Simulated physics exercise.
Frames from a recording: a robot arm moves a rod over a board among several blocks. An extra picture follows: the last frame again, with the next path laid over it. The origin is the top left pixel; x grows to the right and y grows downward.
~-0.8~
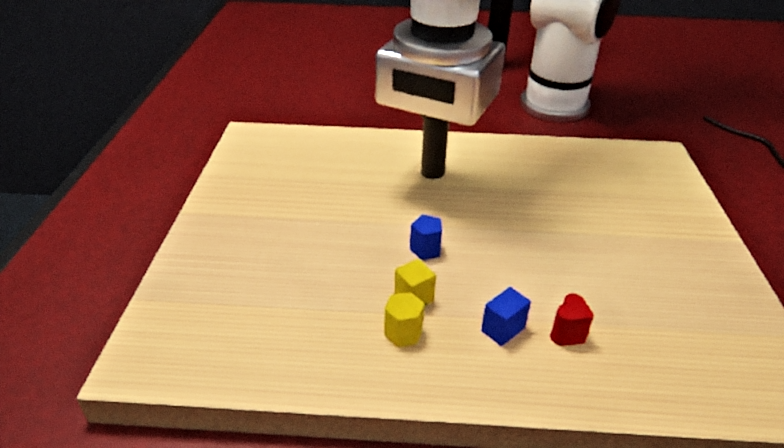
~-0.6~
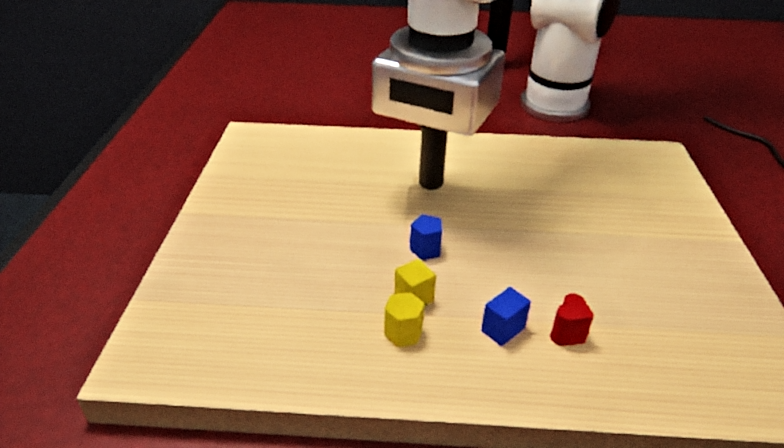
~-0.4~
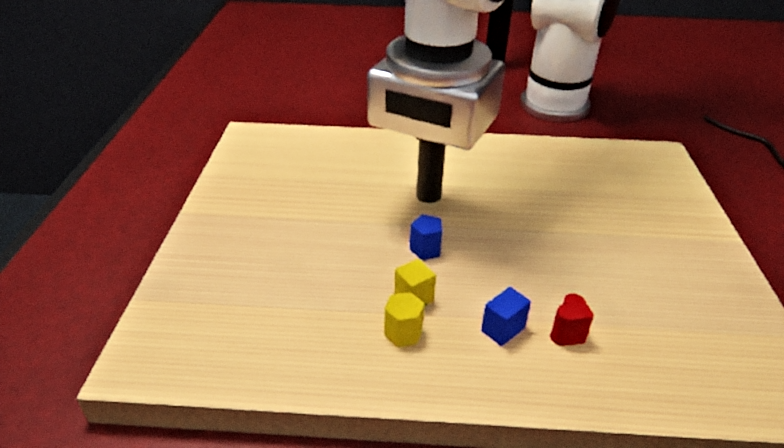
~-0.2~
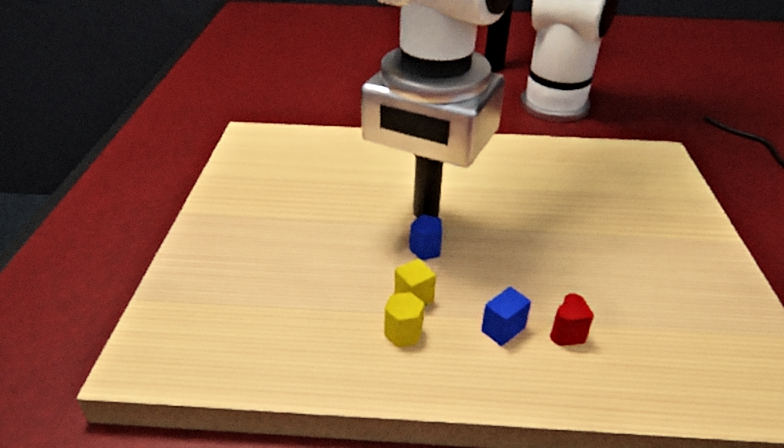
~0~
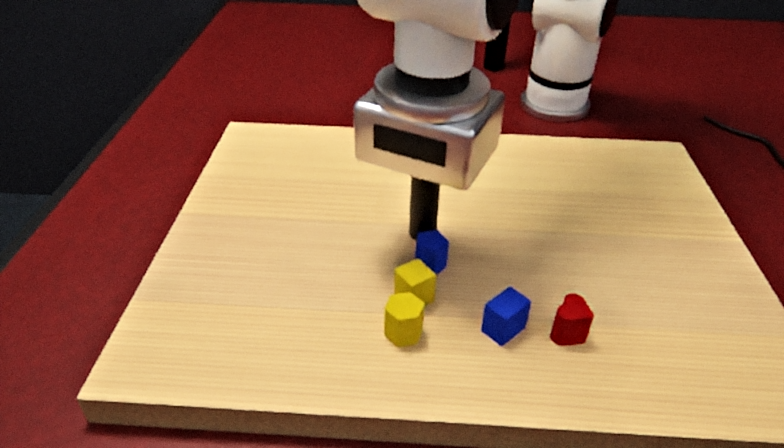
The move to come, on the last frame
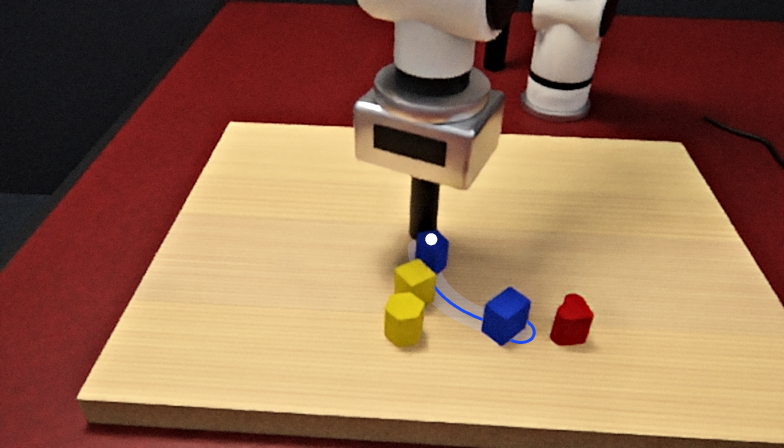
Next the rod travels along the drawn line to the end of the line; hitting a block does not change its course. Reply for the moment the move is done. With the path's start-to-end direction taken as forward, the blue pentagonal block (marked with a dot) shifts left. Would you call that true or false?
False - the claim does not hold.
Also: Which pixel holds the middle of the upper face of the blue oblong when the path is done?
Its top centre is at about (546, 323).
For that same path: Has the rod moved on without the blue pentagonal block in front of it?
Short answer: Yes.
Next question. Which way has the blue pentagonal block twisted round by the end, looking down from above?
The block spins clockwise.
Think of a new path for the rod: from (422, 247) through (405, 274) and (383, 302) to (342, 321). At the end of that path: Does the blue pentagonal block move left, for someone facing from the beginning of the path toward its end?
It seems so.
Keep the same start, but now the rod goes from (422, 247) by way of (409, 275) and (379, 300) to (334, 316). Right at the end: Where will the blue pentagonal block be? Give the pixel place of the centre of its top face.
Near (438, 259).
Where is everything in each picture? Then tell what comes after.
Rod's lower end at (433, 173); yellow square at (415, 271); blue pentagonal block at (428, 224); blue oblong at (509, 302); red heart at (575, 307), in the first picture.
Rod at (431, 183); blocks still, in the second picture.
Rod at (429, 196); blocks still, in the third picture.
Rod at (426, 213); blocks still, in the fourth picture.
Rod at (422, 233); yellow square at (415, 271); blue pentagonal block at (431, 239); blue oblong at (509, 302); red heart at (575, 307), in the fifth picture.
Drawn move, from (422, 247) through (431, 281) and (465, 312) to (518, 330); the dot is on the blue pentagonal block.
What follows on the original path. One third of the way, rod at (432, 267); blue pentagonal block at (451, 273), turned 30° anticlockwise.
Two thirds of the way, rod at (467, 297); yellow square at (414, 274); blue pentagonal block at (479, 309); blue oblong at (515, 308), turned 35° anticlockwise.
At the end, rod at (521, 315); yellow square at (414, 274); blue pentagonal block at (486, 318), turned 35° clockwise; blue oblong at (546, 323), turned 15° clockwise; red heart still.
